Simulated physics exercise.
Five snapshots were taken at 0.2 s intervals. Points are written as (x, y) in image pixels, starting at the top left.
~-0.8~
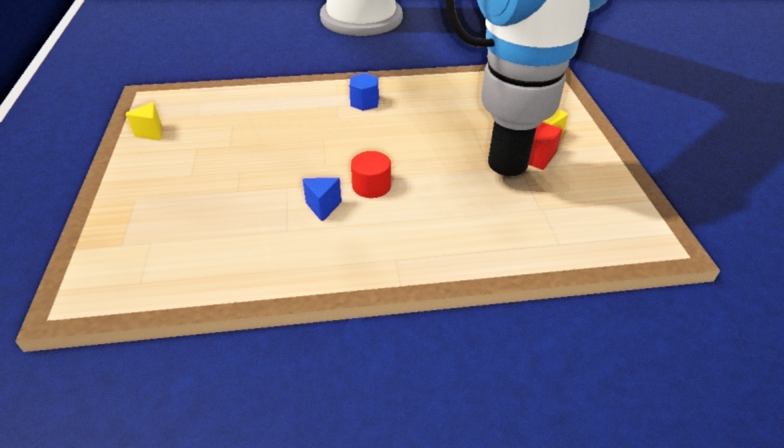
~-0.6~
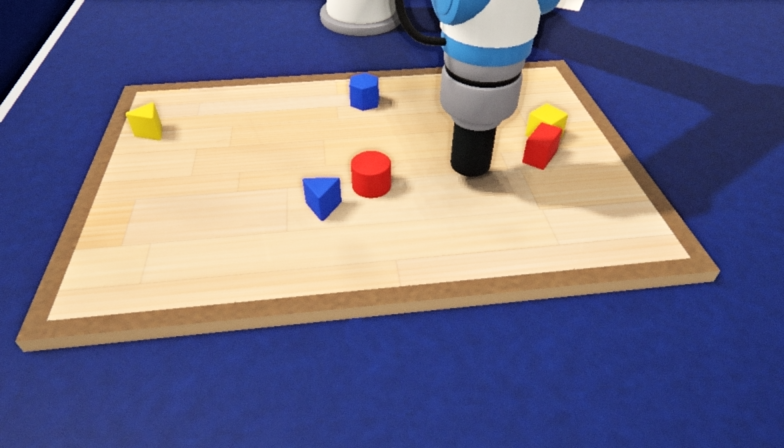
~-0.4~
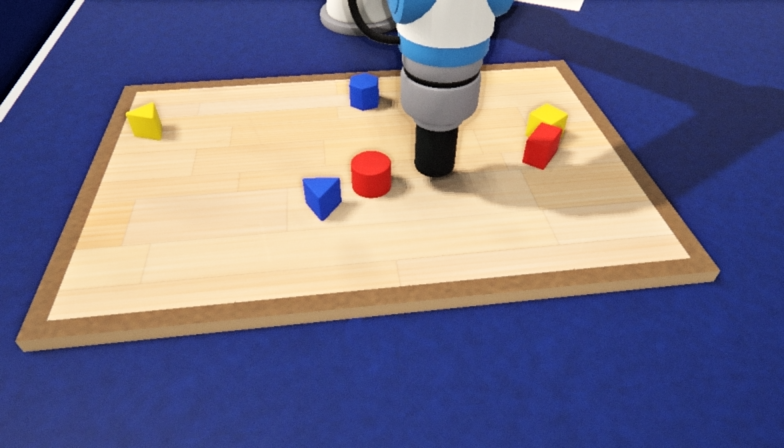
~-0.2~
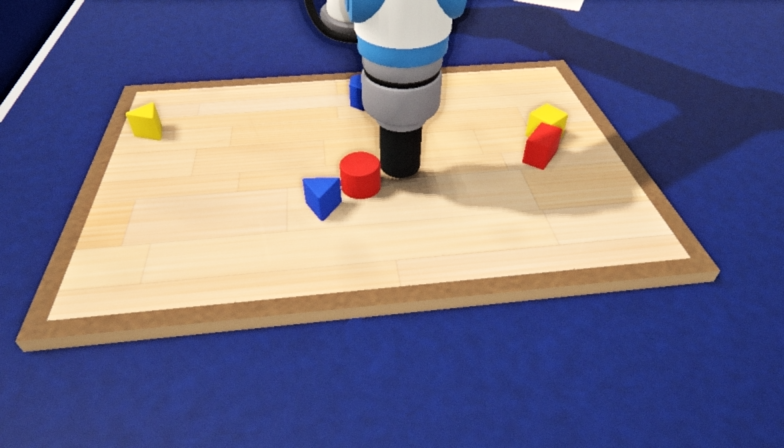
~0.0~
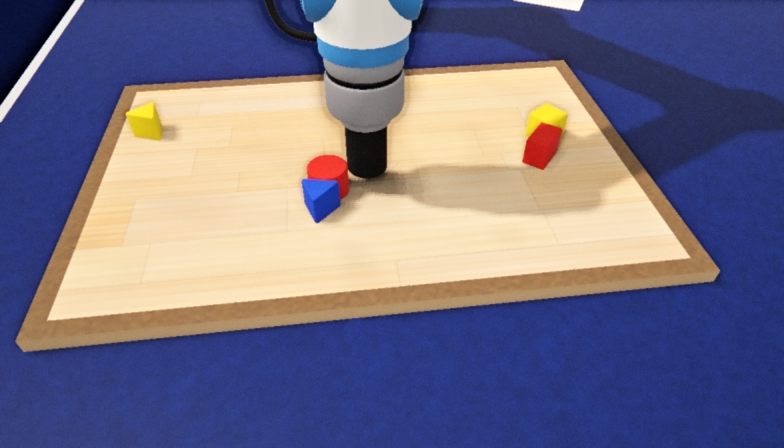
The clip shows a robot arm with a black tip moving left across a wooden board of red, blue and yellow blocks, then pushing the red round block left until it sits against the blue three-sided block.
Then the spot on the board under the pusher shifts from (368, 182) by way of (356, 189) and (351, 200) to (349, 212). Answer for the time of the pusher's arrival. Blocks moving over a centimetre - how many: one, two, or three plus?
Two blocks, no more.
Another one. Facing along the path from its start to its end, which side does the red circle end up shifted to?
Over to the right.
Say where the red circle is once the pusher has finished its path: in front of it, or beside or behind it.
Slipped loose.
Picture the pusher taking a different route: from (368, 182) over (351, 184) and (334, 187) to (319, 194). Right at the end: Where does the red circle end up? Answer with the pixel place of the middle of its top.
I'd say the red circle ends with its top centre at (274, 175).
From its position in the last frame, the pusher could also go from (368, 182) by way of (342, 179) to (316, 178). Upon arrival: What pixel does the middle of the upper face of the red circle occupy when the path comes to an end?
In the picture, it is at (280, 172).
The first path, step by step. Halfway along, pusher (352, 181); blue three-sided block (313, 190), turned 20° anticlockwise; red circle (309, 170).
At the end, pusher (348, 197); blue three-sided block (305, 196), turned 15° clockwise; red circle (309, 170).
